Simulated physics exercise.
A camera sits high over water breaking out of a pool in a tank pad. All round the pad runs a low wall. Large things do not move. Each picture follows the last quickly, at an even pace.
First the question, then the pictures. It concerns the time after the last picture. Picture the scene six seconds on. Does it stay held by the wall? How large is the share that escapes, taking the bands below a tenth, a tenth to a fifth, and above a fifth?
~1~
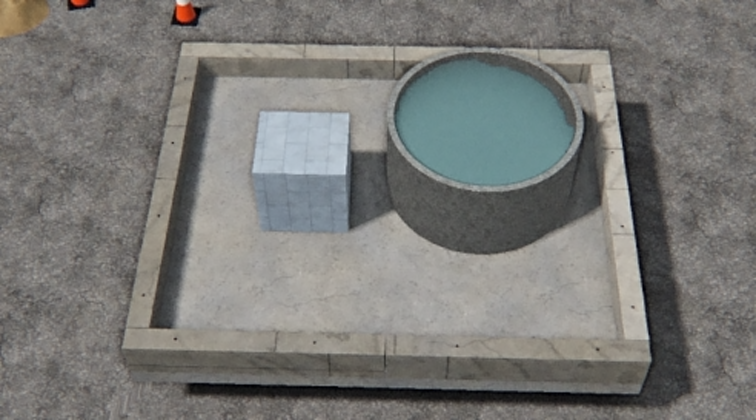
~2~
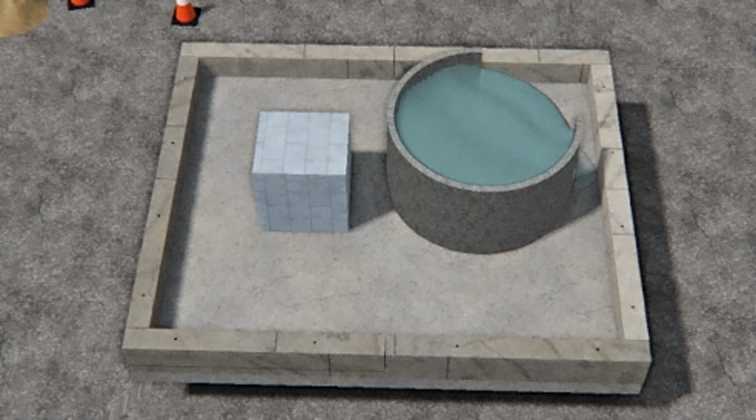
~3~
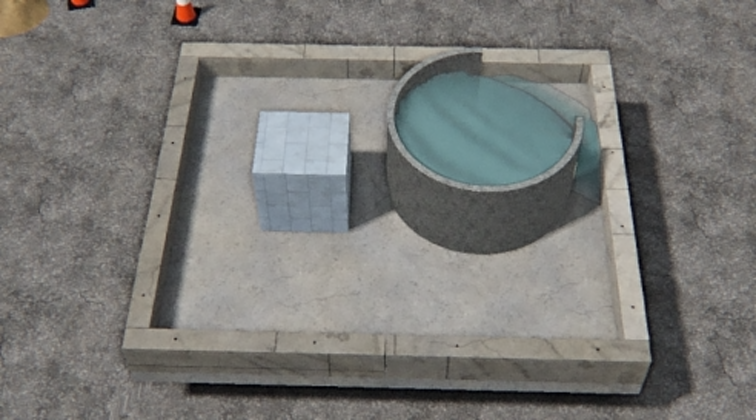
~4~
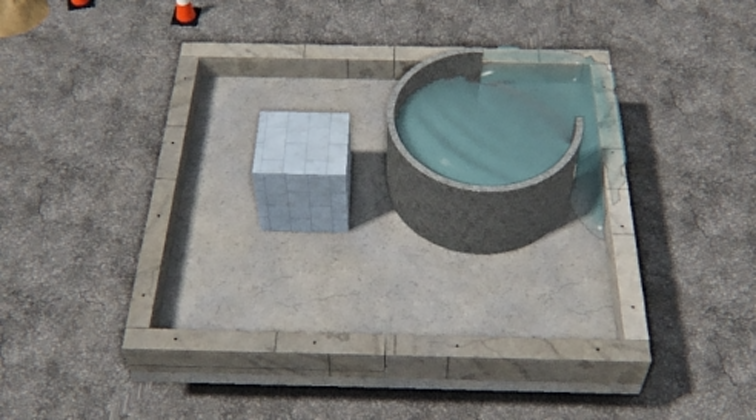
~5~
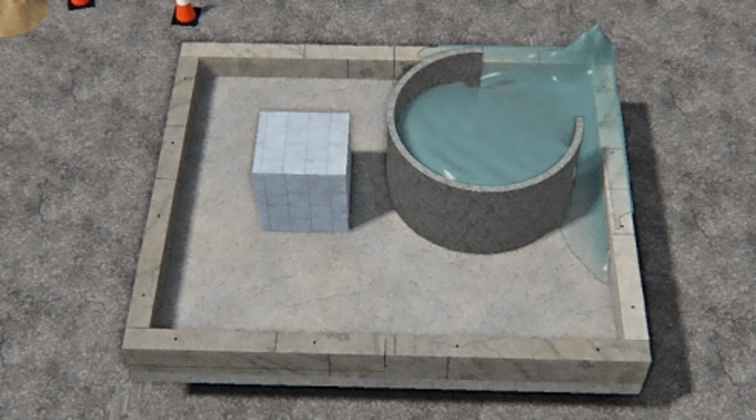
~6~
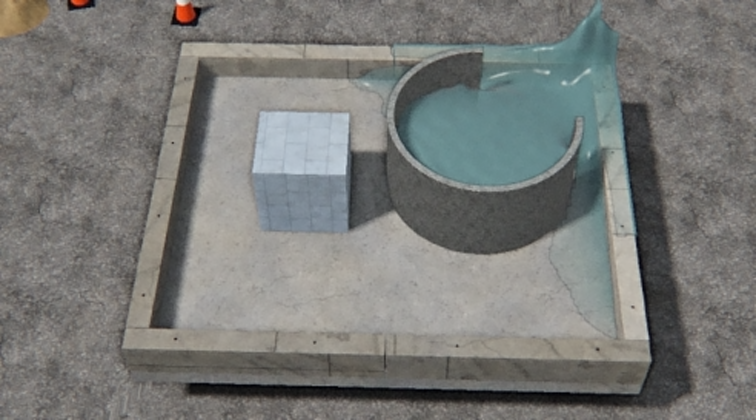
Out of it all, the share that escapes goes past a fifth.
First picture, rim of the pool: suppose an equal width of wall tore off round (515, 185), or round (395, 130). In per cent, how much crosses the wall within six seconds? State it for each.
It works out to some 18 per cent the first time and some 4 per cent the second.
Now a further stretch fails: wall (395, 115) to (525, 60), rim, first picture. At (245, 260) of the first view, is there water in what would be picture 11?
That spot ends up spared.
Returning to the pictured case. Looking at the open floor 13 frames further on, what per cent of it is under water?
I'd say close to 70 per cent.
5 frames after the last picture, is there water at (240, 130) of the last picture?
Following the spread, that spot ends up waterlogged.
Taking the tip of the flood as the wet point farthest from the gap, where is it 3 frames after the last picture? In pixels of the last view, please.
Farthest reach: About (219, 77).
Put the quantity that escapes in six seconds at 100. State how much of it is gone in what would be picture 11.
Result, approximate: 65 per cent.
A moment on, water covers 30 % of the floor; the low wall has let 11 % over.
Next, water covers 45 % of the floor; the low wall has let 20 % over.
Then, water covers 60 % of the floor; the low wall has let 31 % over.
Later, water covers 80 % of the floor; the low wall has let 32 % over.
In the end, water covers 80 % of the floor; the low wall has let 32 % over.
